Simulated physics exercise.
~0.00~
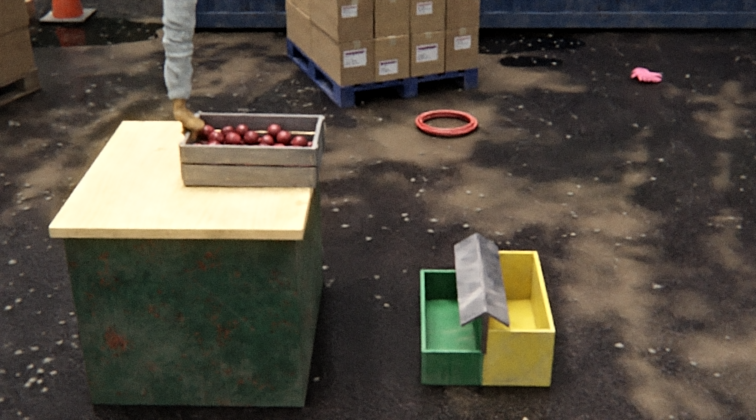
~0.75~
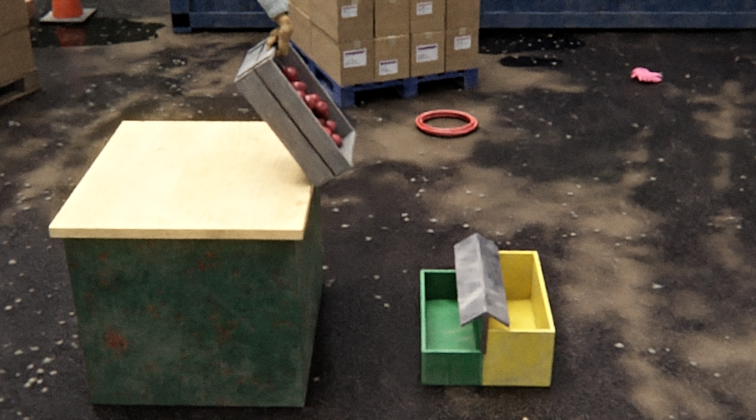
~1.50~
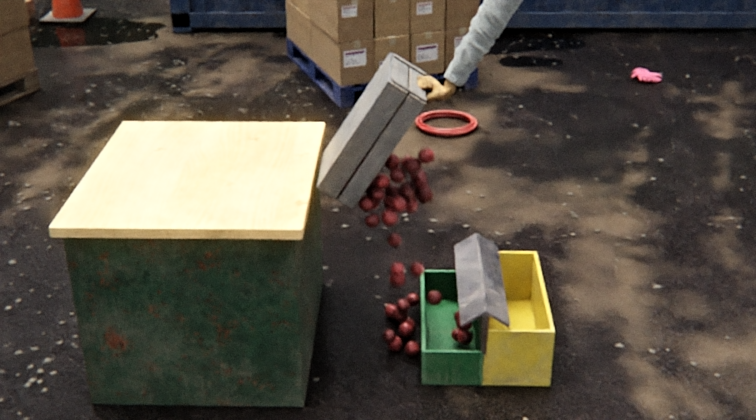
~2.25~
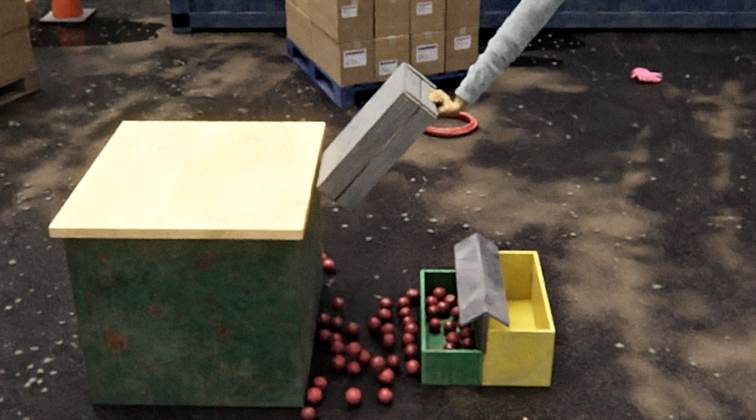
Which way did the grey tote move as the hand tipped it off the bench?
The grey tote moved to the right, going past the end of the bench as it tipped over.
